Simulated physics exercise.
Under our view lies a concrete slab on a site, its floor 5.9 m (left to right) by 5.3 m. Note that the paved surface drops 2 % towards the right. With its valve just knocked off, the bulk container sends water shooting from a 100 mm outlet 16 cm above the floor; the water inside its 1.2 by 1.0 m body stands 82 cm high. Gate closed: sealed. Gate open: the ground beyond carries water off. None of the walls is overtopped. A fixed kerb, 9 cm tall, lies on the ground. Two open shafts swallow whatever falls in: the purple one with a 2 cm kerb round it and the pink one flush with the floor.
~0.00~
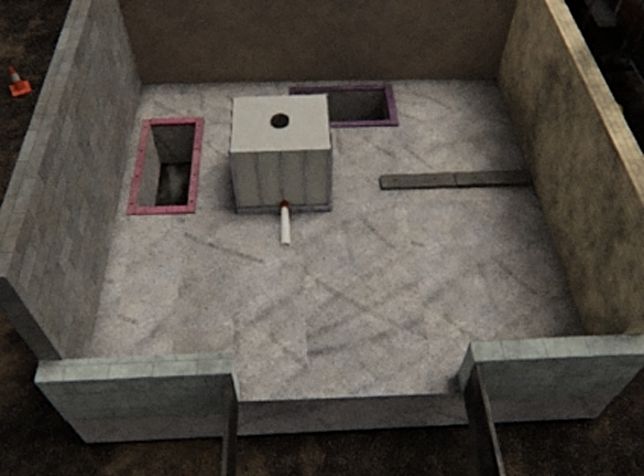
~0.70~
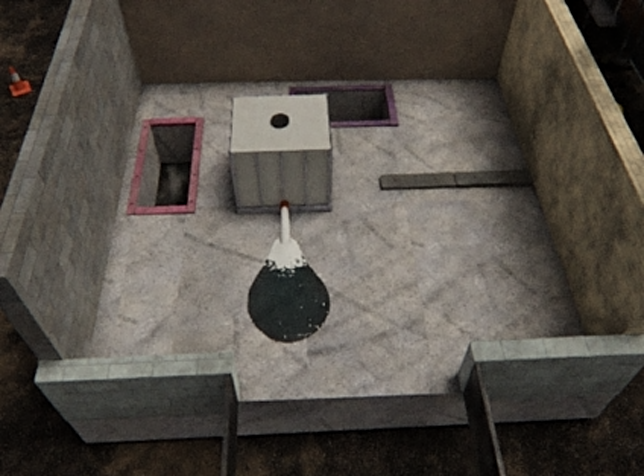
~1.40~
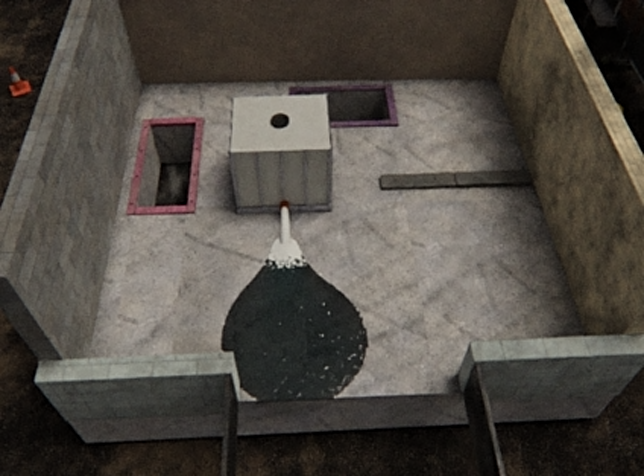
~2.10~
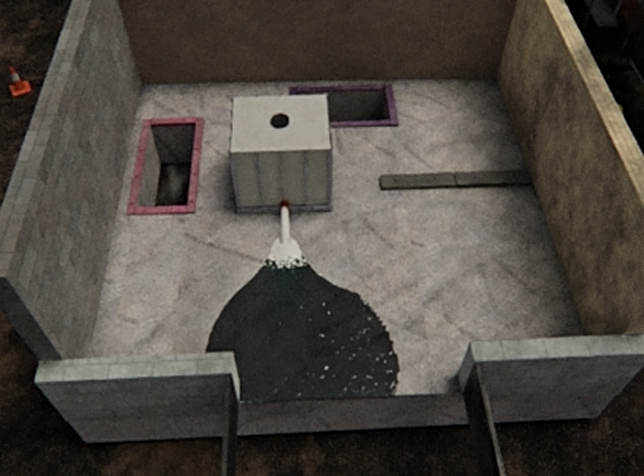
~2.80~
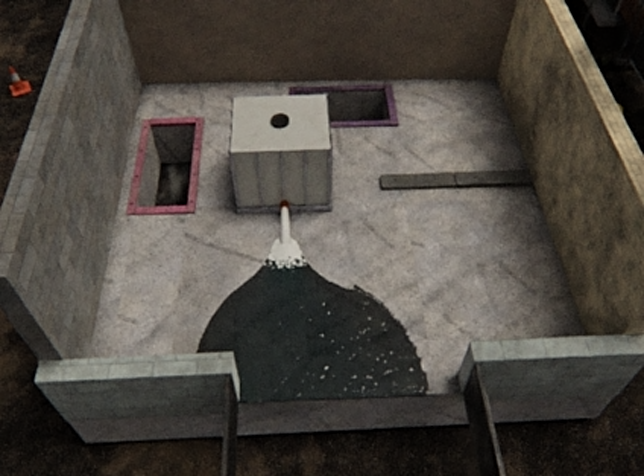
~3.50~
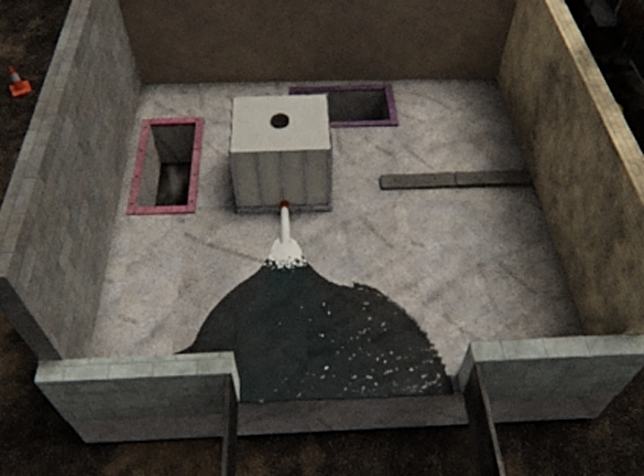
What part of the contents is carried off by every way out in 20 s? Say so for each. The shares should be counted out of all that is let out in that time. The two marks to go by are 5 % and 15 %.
Going by the marks: The gateway with more than 15 %, the purple pit with not even 5 %, the pink pit with not even 5 %.
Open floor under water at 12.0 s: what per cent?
Roughly 25 per cent.
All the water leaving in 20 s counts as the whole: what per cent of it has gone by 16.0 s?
Roughly 80 per cent.
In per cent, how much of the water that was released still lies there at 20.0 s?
26 %.
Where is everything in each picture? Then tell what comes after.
In the first picture, the jet has just started at (285, 220); the ground is still dry.
The second picture shows the jet leaves at (285, 220); the sheet reaches (302, 337), 2.0 m away, and wets 1.0 m2.
The third picture shows the jet leaves at (285, 220); the sheet reaches a hidden place, 2.8 m away, and wets 2.5 m2.
The fourth picture shows the jet leaves at (285, 220); the sheet reaches a hidden place, 3.0 m away, and wets 3.1 m2.
The fifth picture shows from the spout at (285, 220) the water has spread over 3.4 m2; its tip is at a hidden place, and it is 1.1 cm deep on average.
The sixth picture shows from the spout at (285, 220) the water has spread over 3.8 m2; its tip is at a hidden place, and it is 1.1 cm deep on average.
After 5.0 s water covers 15 % of the floor and is deepest (4 cm) near (290, 252); gone so far, the gateway 15 %, the purple pit 0 %, the pink pit 0 %.
After 8.0 s water covers 20 % of the floor and is deepest (4 cm) near (290, 252); gone so far, the gateway 28 %, the purple pit 0 %, the pink pit 0 %.
After 12.0 s water covers 25 % of the floor and is deepest (4 cm) near (290, 252); gone so far, the gateway 44 %, the purple pit 0 %, the pink pit 0 %.
After 16.0 s water covers 25 % of the floor and is deepest (4 cm) near (290, 252); gone so far, the gateway 60 %, the purple pit 0 %, the pink pit 0 %.
After 20.0 s water covers 30 % of the floor and is deepest (5 cm) near (290, 242); gone so far, the gateway 74 %, the purple pit 0 %, the pink pit 0 %.
